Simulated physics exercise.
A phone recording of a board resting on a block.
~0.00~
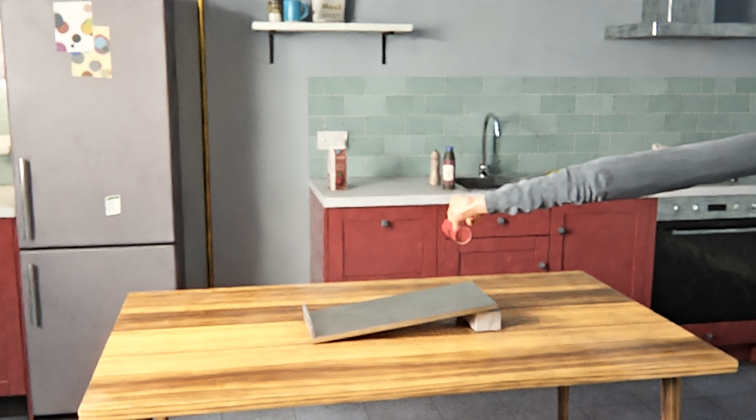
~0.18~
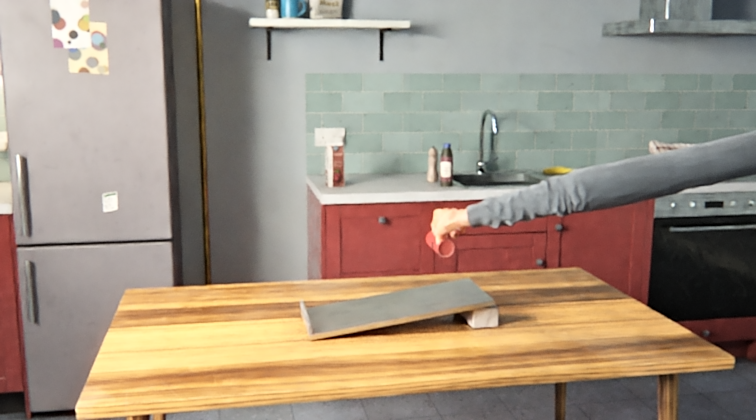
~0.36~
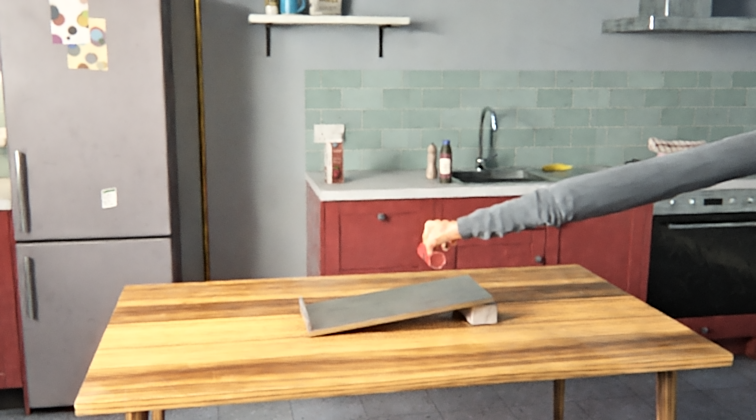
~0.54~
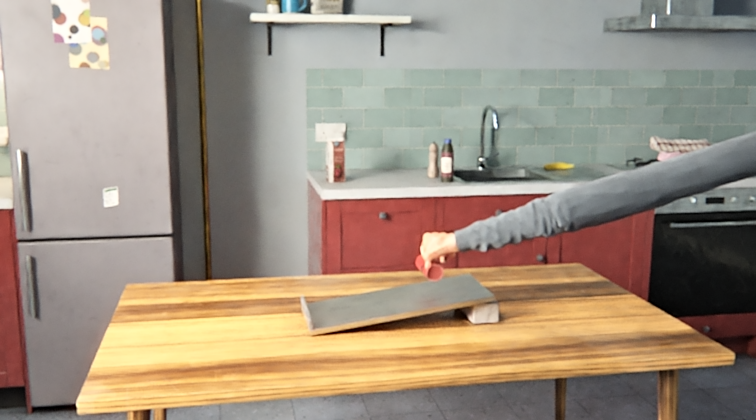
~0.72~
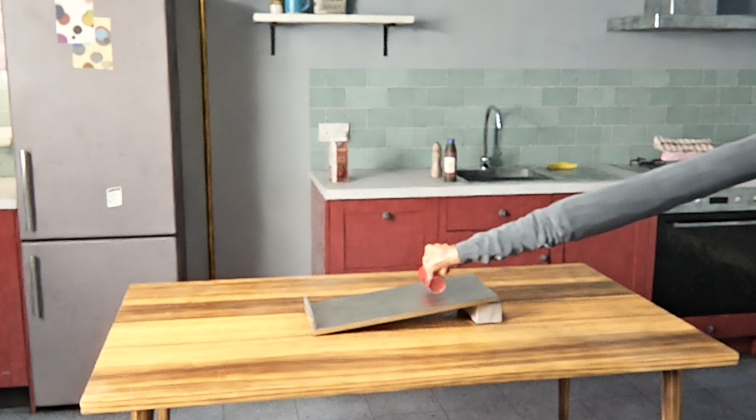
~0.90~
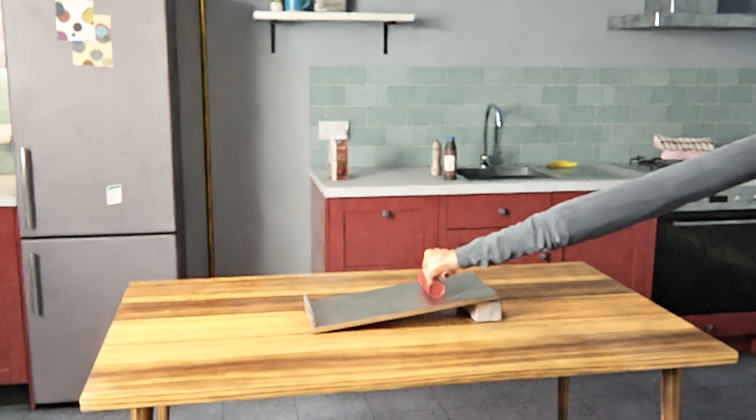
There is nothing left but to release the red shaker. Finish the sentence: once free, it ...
Once free, it heads down the board.
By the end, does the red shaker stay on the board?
In the end it stays aboard.
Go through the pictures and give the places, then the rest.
Still above its spot; red shaker (456, 231), in the first picture.
Still above its spot; red shaker (440, 244), in the second picture.
Still above its spot; red shaker (431, 255), in the third picture.
Still above its spot; red shaker (429, 267), in the fourth picture.
Still above its spot; red shaker (431, 279), in the fifth picture.
Set down, still held; red shaker (431, 284), in the sixth picture.
By 1.60 s, red shaker moved well along near (388, 291).
By 1.80 s, red shaker moved well along near (353, 298).
When it is over (2.6 s), moved from the start, red shaker. End places, in pixels of the last picture, red shaker near (319, 304). The red shaker slides or rolls down.
